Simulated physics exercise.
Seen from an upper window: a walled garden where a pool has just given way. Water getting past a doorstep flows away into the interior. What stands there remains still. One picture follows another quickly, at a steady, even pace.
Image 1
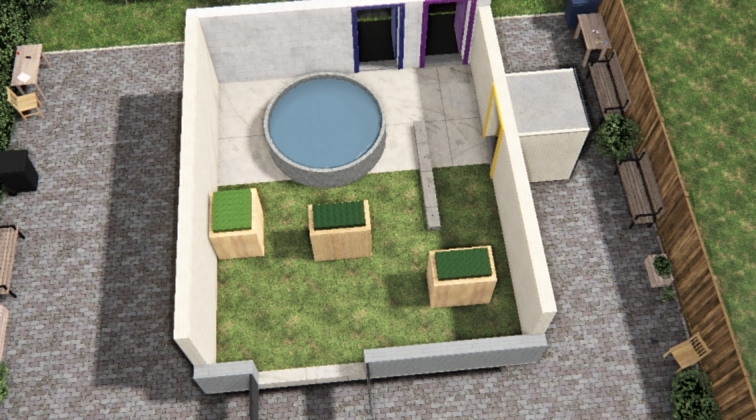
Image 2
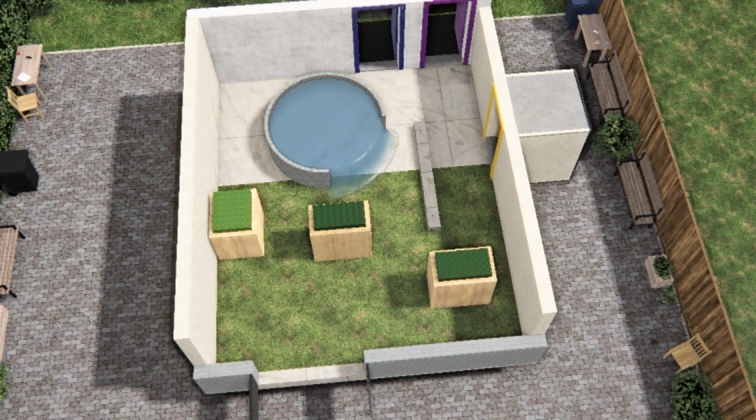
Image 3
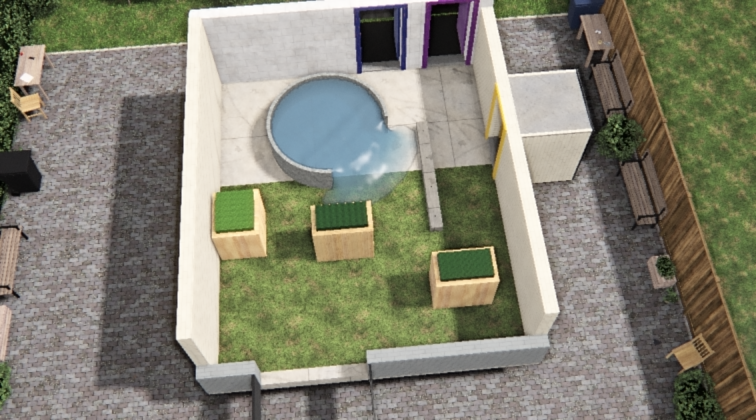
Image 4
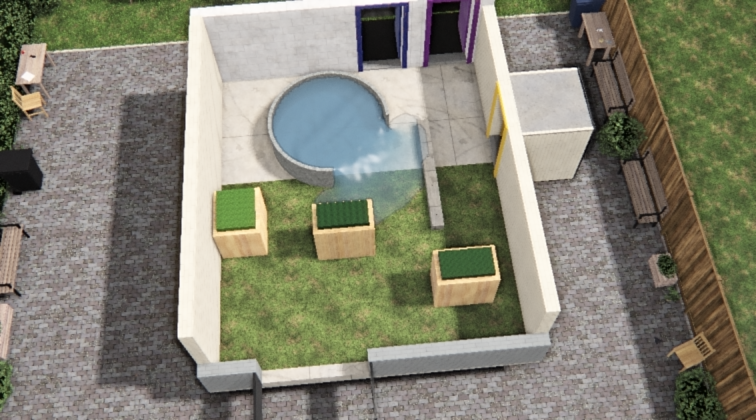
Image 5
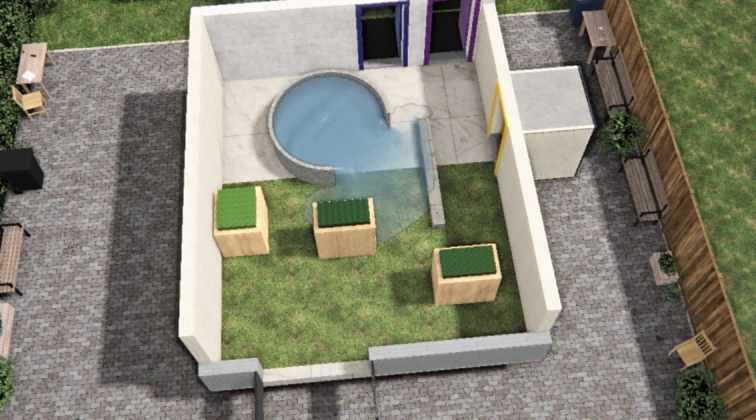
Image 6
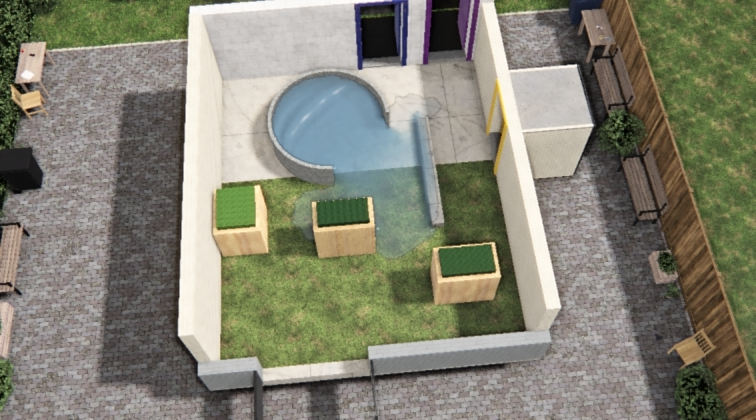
In a walled garden, water pours from a broken round pool and spreads across the grass.
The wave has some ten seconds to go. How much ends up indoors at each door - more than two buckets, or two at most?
Indoors: Yellow door, two at most; blue door, more than two; purple door, two at most.
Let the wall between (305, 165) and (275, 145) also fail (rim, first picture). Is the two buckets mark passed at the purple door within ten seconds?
The purple one stays within it.
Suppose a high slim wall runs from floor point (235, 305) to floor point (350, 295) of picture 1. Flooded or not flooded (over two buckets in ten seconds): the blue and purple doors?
The blue door exceeds the limit, the purple door remains under the limit.
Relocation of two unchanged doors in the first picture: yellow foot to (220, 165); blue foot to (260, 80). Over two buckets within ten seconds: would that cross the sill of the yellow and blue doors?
Note: Yellow remains short of it; blue remains short of it.
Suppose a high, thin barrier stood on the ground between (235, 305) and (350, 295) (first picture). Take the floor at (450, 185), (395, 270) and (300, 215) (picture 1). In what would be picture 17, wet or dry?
Submerged, submerged, submerged.
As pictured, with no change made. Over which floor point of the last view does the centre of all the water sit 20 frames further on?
Close to (384, 197).
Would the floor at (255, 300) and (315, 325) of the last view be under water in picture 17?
Taking them as listed, I'd call them not wet and not wet.
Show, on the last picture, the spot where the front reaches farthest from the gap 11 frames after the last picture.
Somewhere close to (440, 351).
A moment on, water covers 30 % of the floor; the yellow door not reached, the blue door not reached, the purple door not reached.
Next, water covers 50 % of the floor; the yellow door wet at the sill, nothing in, the blue door wet at the sill, nothing in, the purple door wet at the sill, nothing in.
Then, water covers 70 % of the floor; the yellow door wet at the sill, nothing in, the blue door under two buckets in, the purple door wet at the sill, nothing in.
Later, water covers 90 % of the floor; the yellow door wet at the sill, nothing in, the blue door over two buckets in, the purple door wet at the sill, nothing in.
In the end, water covers 95 % of the floor; the yellow door wet at the sill, nothing in, the blue door over two buckets in, the purple door wet at the sill, nothing in.
